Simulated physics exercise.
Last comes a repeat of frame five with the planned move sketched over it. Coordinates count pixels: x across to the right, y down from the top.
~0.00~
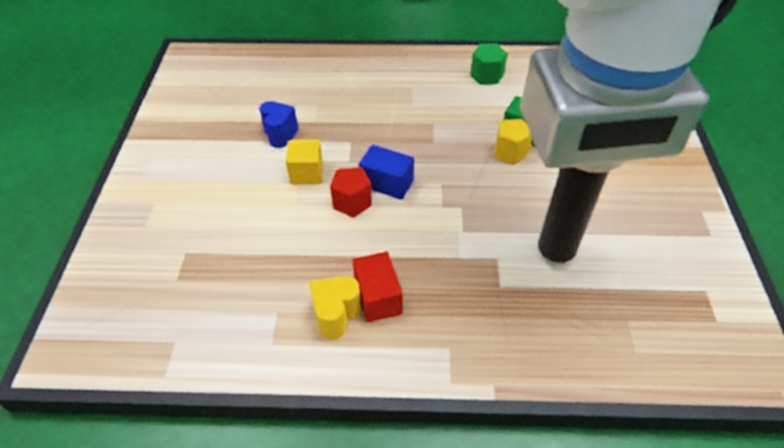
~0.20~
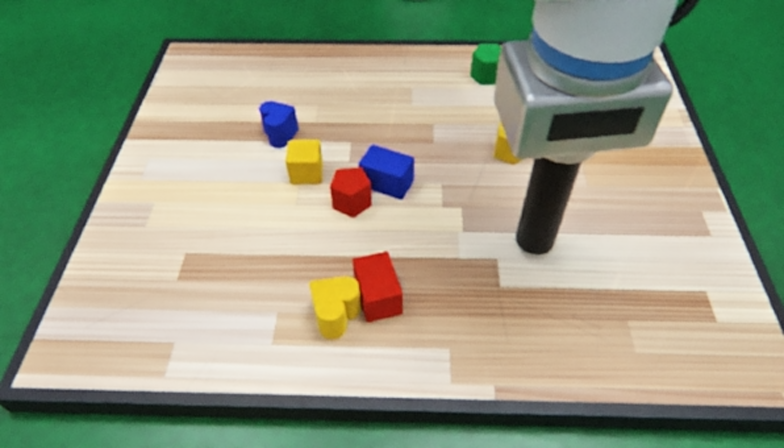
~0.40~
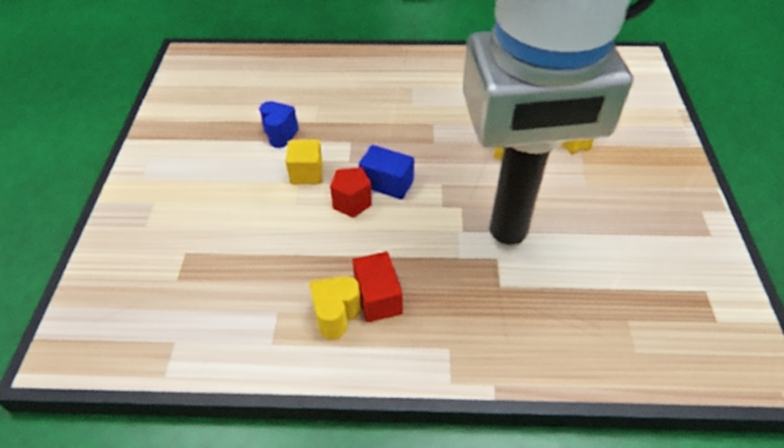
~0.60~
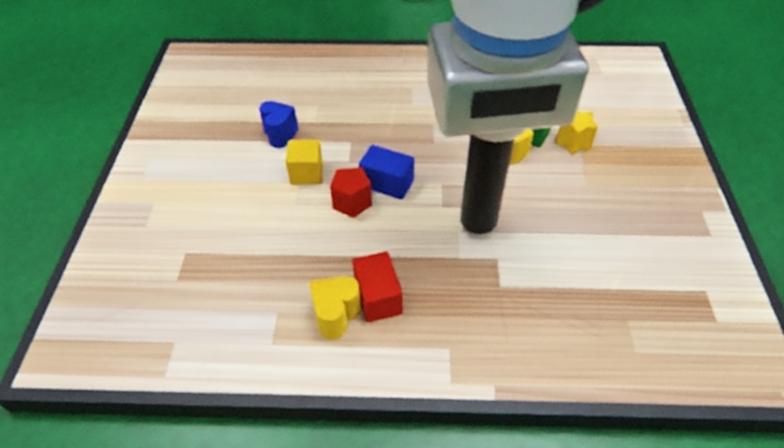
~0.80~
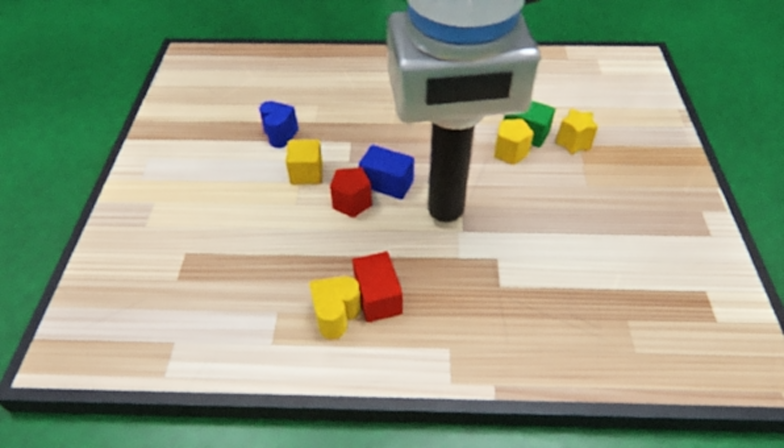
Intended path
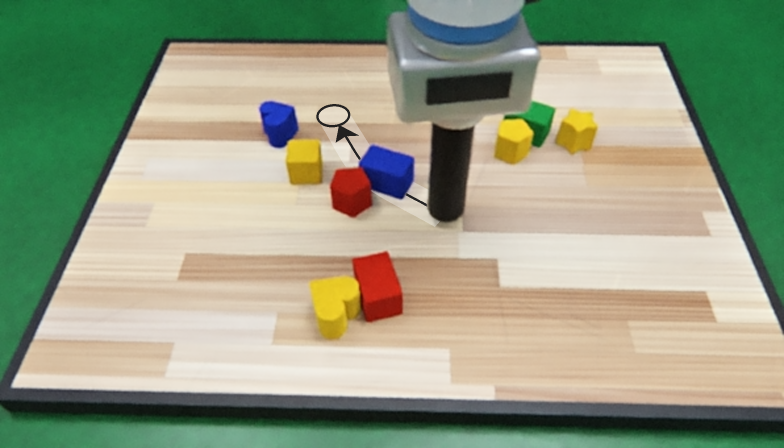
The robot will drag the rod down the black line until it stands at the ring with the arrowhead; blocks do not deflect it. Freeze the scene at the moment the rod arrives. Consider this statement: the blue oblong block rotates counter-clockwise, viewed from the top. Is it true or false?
It is true.
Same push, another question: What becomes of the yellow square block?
It stays.
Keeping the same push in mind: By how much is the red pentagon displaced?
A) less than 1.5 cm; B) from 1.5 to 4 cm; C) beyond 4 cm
The one that fits is A, less than 1.5 cm.
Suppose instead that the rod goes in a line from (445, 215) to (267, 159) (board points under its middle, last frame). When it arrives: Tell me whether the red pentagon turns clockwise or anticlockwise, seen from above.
Rotates counter-clockwise.
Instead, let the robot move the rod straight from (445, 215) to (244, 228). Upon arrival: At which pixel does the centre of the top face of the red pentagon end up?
My prediction: (324, 172).
The line goes from (445, 215) via (392, 186) and (355, 152), ending at (333, 116).
What follows on the original path. One third of the way, rod at (391, 179); blue oblong block at (361, 142), turned 15° clockwise.
Two thirds of the way, rod at (354, 145); blue oblong block at (325, 111), turned 15° clockwise.
At the end, rod at (333, 109); blue heart block at (271, 111), turned 15° anticlockwise; yellow square block unmoved; red pentagon unmoved; blue oblong block at (294, 85), turned 20° anticlockwise.
